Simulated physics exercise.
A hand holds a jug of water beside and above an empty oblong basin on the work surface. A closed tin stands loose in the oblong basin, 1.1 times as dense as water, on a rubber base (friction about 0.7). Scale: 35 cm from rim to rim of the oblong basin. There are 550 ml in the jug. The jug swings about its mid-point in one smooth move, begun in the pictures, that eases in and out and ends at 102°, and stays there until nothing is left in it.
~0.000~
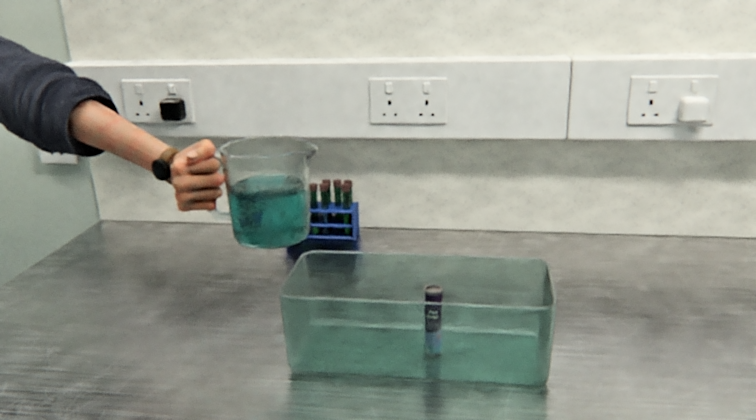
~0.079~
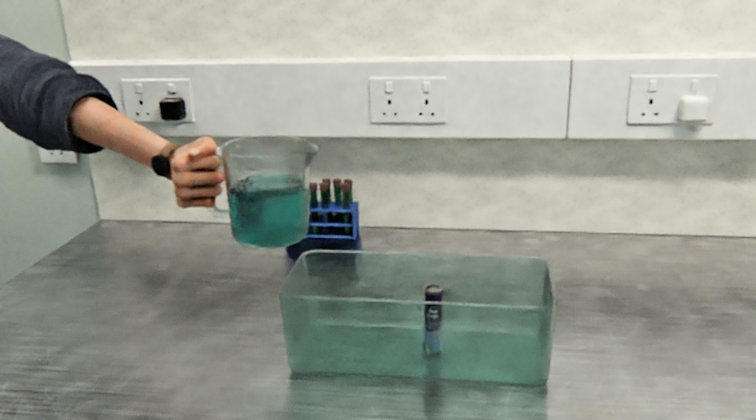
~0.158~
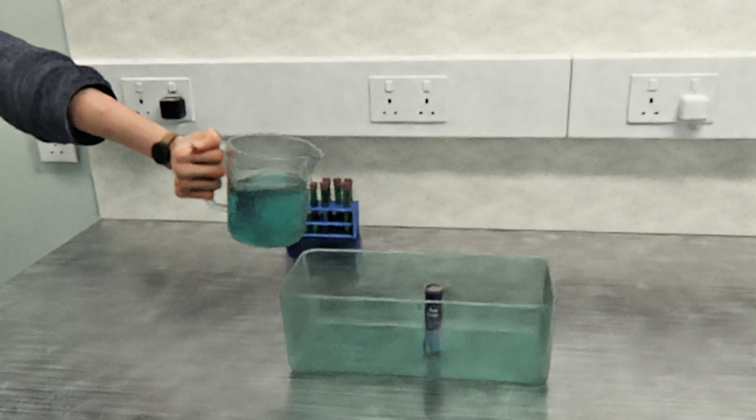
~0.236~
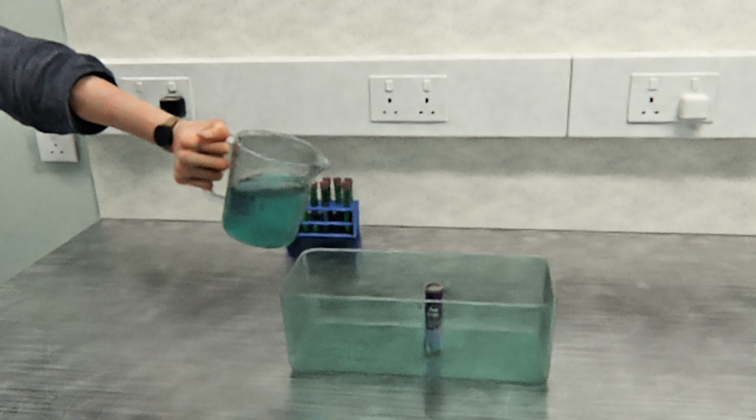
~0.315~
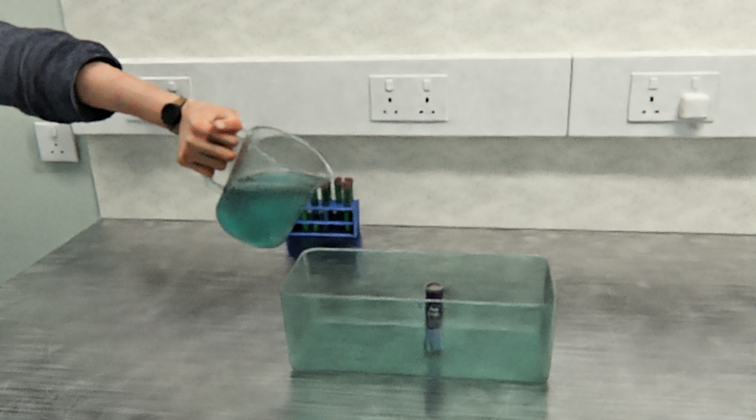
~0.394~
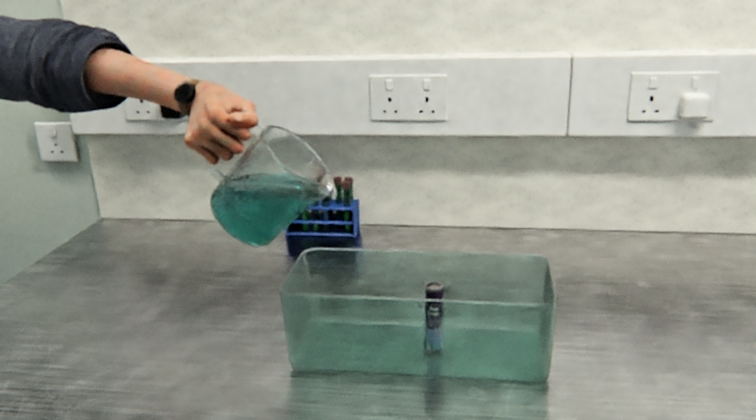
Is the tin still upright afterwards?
It keeps standing.
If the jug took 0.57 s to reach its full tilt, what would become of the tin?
Then it stays up.
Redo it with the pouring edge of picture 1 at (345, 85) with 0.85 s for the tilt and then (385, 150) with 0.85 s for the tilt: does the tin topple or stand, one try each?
First it goes over; then it falls.
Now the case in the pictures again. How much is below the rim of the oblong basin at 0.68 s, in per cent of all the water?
About 14 per cent.
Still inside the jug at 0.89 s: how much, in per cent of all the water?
Some 20 per cent.
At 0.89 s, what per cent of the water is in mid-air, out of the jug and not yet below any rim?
Near 10 in a hundred.
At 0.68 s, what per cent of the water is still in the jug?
Some 64 per cent.
By 0.68 s the tilt is 92° and 64 per cent is still to pour; the tin stands where it began.
By 0.89 s the tilt is 102° and 19 per cent is still to pour; the tin stands where it began.
By 1.11 s the tilt is 102° and 3 per cent is still to pour; the tin stands where it began.
By 1.35 s the tilt is 102° and 0 per cent is still to pour; the tin stands where it began.
At rest the tin stands where it began.
